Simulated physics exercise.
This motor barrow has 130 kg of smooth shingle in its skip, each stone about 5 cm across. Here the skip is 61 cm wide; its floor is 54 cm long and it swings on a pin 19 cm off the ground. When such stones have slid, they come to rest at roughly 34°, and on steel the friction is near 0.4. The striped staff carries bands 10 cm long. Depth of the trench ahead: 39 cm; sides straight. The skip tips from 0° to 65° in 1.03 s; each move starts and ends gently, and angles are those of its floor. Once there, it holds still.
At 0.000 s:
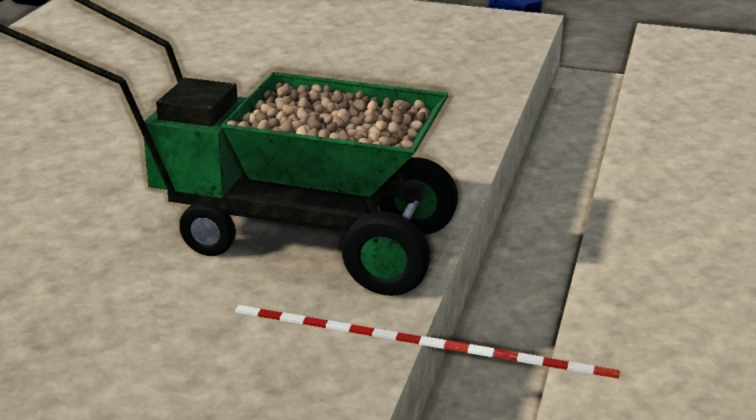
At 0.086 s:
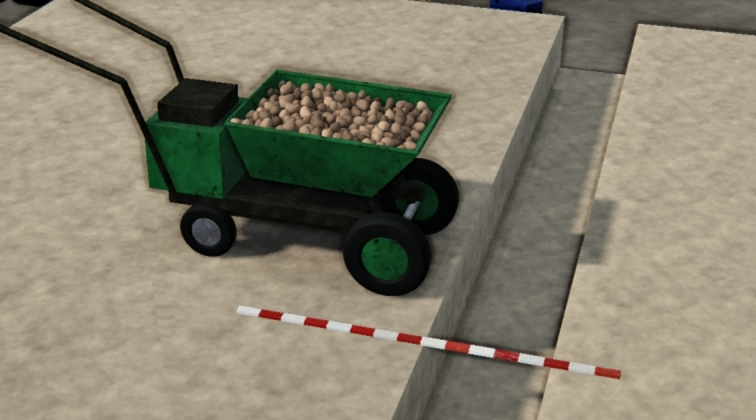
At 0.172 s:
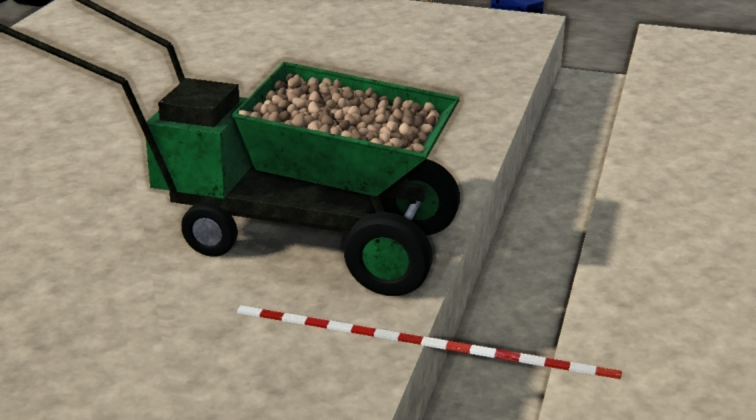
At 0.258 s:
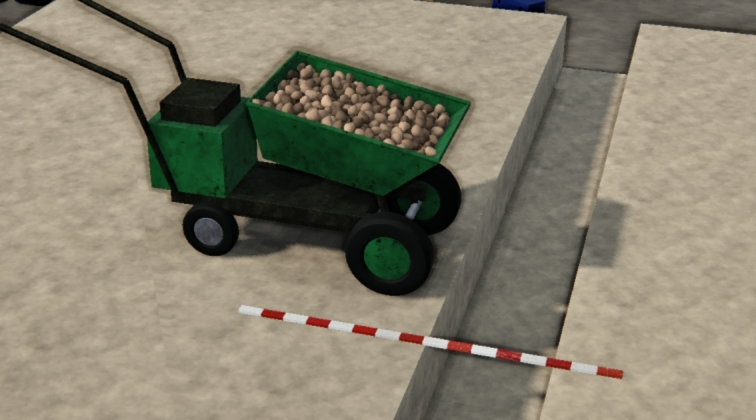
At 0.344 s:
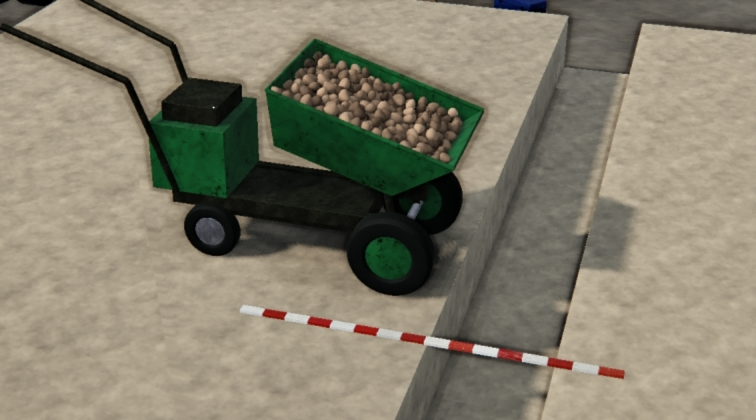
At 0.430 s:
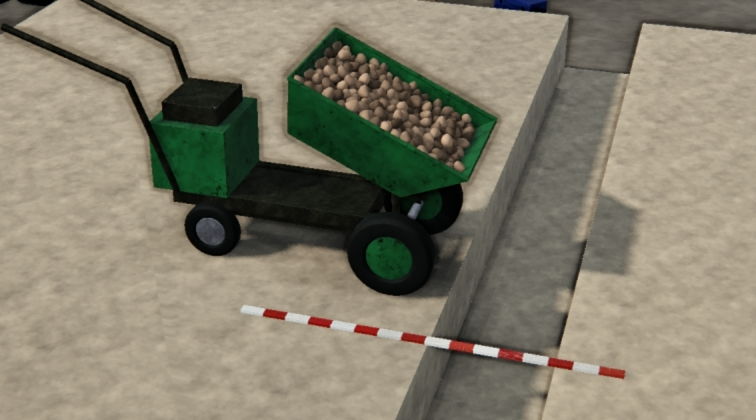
A green motor barrow's skip full of smooth stones tilts steadily down toward the right.
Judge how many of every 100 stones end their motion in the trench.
I would put it near 54 out of 100.
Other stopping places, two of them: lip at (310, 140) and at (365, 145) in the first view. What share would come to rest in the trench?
The first start gives about 90 per cent, the second about 95.
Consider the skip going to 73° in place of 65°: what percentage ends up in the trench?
In that case near 50 per cent.
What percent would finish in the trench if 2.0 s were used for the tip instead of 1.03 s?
With that change, it comes to around 70 per cent.
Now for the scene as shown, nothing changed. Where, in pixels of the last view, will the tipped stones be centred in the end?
(565, 335).
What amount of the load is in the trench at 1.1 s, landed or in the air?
Some 25 per cent.
After 0.8 s the floor is at 55°; 100 % in the skip; the foremost stones are at (518, 192).
After 1.1 s the floor is at 65°; 60 % in the skip, 23 % in the trench, 17 % past the trench; the foremost stones are at (627, 288).
After 1.5 s the floor is at 65°; 23 % in the skip, 31 % in the trench, 46 % past the trench; the foremost stones are past the picture's edge.
After 3.4 s the floor is at 65°; 0 % in the skip, 54 % in the trench, 46 % past the trench; the foremost stones are past the picture's edge.
